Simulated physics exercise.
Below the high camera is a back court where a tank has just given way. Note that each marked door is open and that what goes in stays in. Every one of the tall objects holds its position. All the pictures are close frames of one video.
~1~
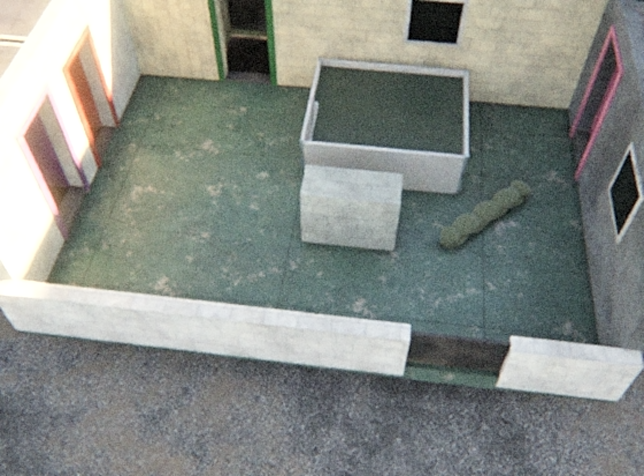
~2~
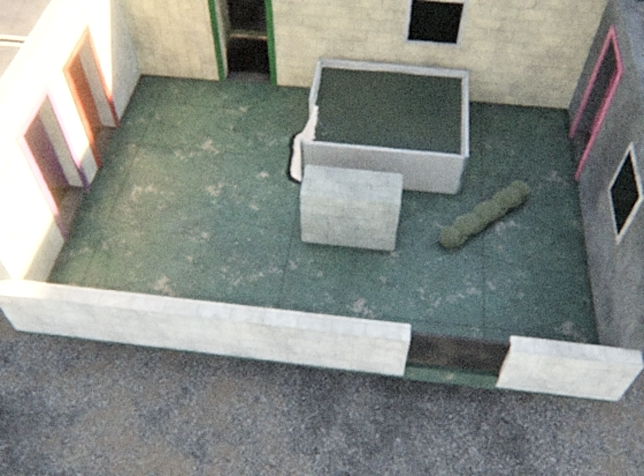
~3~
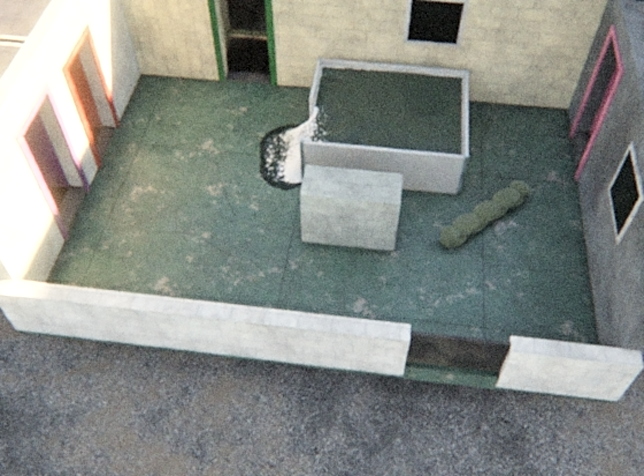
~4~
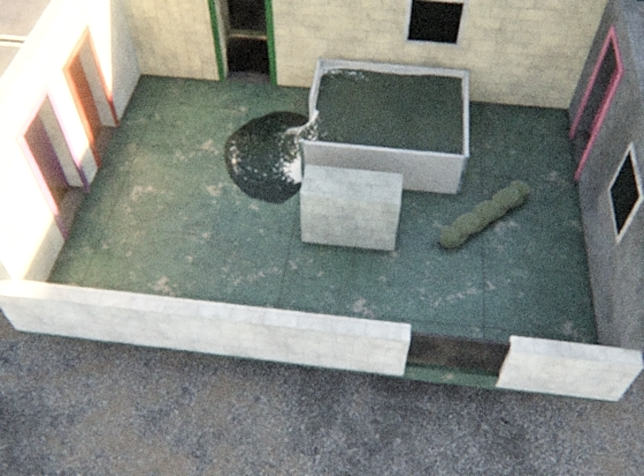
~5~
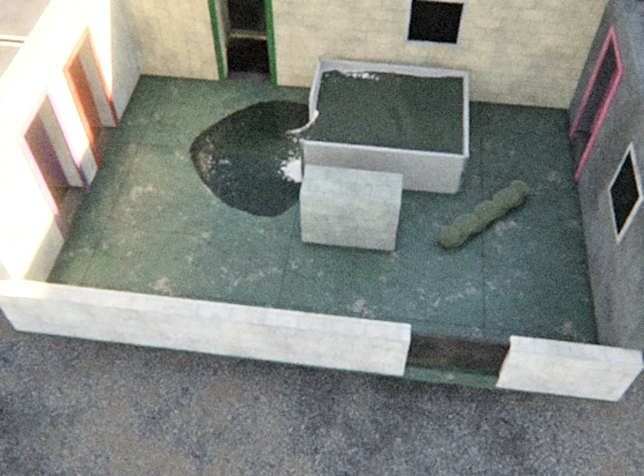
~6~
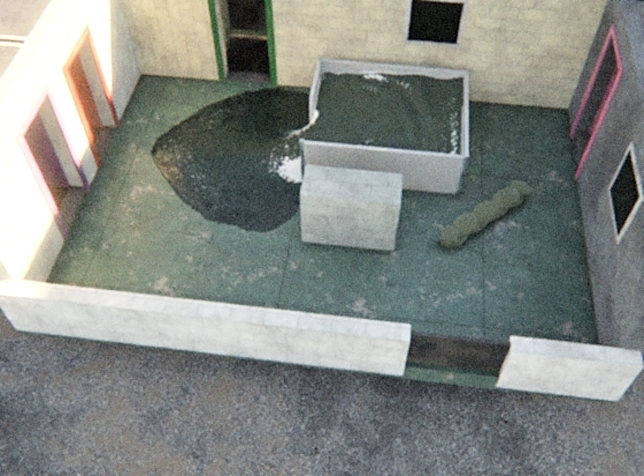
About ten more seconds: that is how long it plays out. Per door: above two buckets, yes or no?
Purple door yes. Red door yes. Green door yes. Pink door no.
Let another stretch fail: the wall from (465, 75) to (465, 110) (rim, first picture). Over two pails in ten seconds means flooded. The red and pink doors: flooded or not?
I'd say the red door crosses the line and the pink door crosses the line.
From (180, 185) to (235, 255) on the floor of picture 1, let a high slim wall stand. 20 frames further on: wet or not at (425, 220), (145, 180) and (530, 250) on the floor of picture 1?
Results in order: Bone-dry / swamped / bone-dry.
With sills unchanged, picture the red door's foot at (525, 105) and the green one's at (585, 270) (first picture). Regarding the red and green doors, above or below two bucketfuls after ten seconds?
Looking at it, red door fails to reach the limit, and green door tops the limit.
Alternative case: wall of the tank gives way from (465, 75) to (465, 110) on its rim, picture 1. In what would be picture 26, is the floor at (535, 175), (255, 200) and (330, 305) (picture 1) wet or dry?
The first point is soaked, the second spared, the third spared.
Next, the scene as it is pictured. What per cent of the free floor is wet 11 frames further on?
I'd put it at roughly 45 per cent.
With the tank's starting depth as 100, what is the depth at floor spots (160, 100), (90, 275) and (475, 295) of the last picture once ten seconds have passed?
Respectively near 14, 16 and 4 per cent.
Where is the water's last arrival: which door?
My answer: The pink one.
A moment on, water covers 35 % of the floor; the purple door wet at the sill, nothing in, the red door over two buckets in, the green door under two buckets in, the pink door not reached.
Next, water covers 45 % of the floor; the purple door under two buckets in, the red door far over two buckets in, the green door under two buckets in, the pink door not reached.
Then, water covers 45 % of the floor; the purple door over two buckets in, the red door far over two buckets in, the green door under two buckets in, the pink door not reached.
Later, water covers 65 % of the floor; the purple door over two buckets in, the red door far over two buckets in, the green door over two buckets in, the pink door not reached.
In the end, water covers 90 % of the floor; the purple door far over two buckets in, the red door far over two buckets in, the green door over two buckets in, the pink door wet at the sill, nothing in.
